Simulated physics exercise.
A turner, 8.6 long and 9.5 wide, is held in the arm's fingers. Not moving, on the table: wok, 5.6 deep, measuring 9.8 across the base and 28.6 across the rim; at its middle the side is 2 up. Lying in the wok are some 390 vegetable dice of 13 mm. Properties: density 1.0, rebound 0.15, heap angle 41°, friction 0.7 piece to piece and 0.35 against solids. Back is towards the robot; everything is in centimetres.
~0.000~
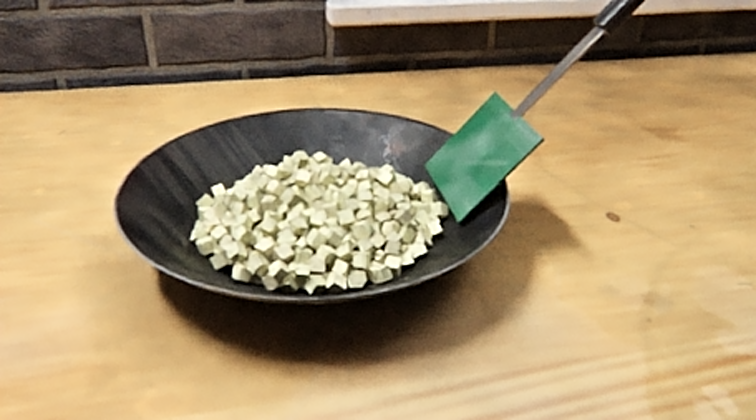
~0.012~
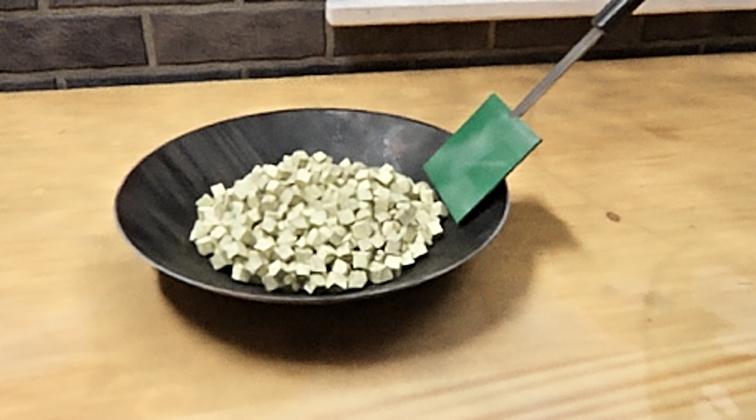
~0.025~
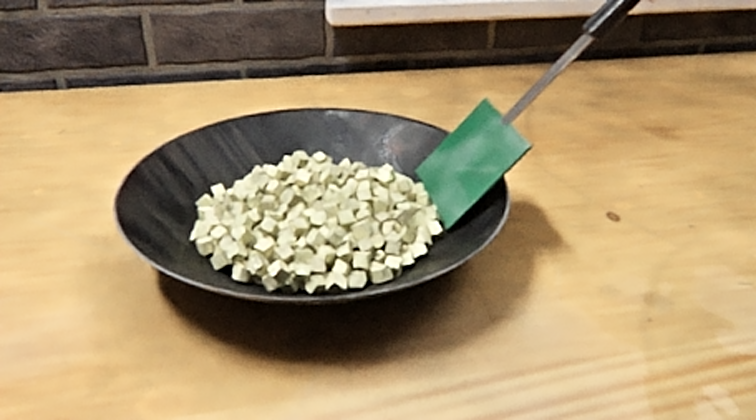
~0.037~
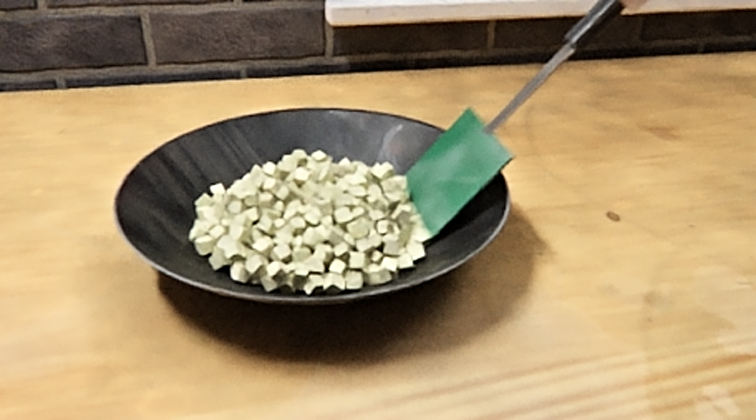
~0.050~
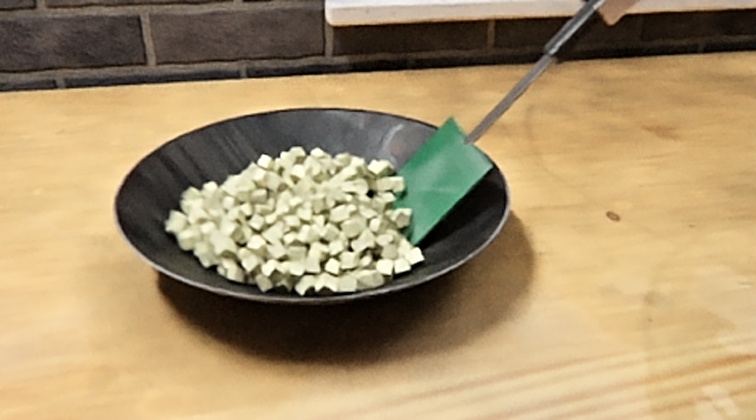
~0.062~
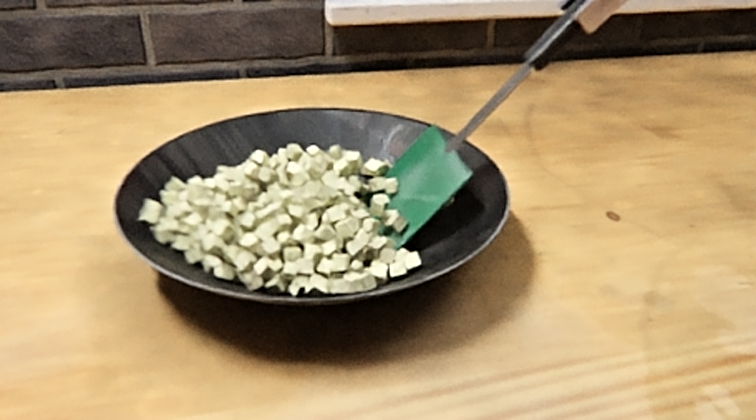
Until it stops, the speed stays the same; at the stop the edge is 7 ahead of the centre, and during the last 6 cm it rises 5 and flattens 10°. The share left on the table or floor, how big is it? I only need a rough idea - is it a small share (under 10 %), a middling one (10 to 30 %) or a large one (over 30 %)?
A large one, over 30 %.
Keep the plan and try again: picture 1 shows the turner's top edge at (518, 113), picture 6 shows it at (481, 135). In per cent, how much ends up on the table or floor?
Near 25 in a hundred.
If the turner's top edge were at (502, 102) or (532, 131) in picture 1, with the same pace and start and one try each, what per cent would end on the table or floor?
Some 45 and 35 per cent.
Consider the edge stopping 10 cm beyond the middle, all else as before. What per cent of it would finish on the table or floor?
My guess would be around 70 per cent.
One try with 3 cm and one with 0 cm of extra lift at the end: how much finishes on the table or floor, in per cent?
First try around 60 percent, second try around 45 percent.
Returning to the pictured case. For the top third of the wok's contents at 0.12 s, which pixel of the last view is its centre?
It is centred at about (198, 192).
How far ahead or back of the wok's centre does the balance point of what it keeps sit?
It sits near 4.5 centimetres ahead of centre.
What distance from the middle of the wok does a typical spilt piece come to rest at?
It works out to near 30 cm.
After 0.09 s, sloping 48°, highest piece 8 above the table; 389 in the wok, 2 on the blade or in flight.
After 0.12 s, sloping 45°, highest piece 10 above the table; 377 in the wok, 14 on the blade or in flight.
After 0.34 s, sloping 38°, highest piece 17 above the table; 220 in the wok, 123 on the table or floor, 48 on the blade or in flight.
After 1.39 s, sloping 38°, highest piece 6 above the table; 220 in the wok, 171 on the table or floor.
In the end, 220 in the wok, 171 on the table or floor. That is 44 % on the table or floor.
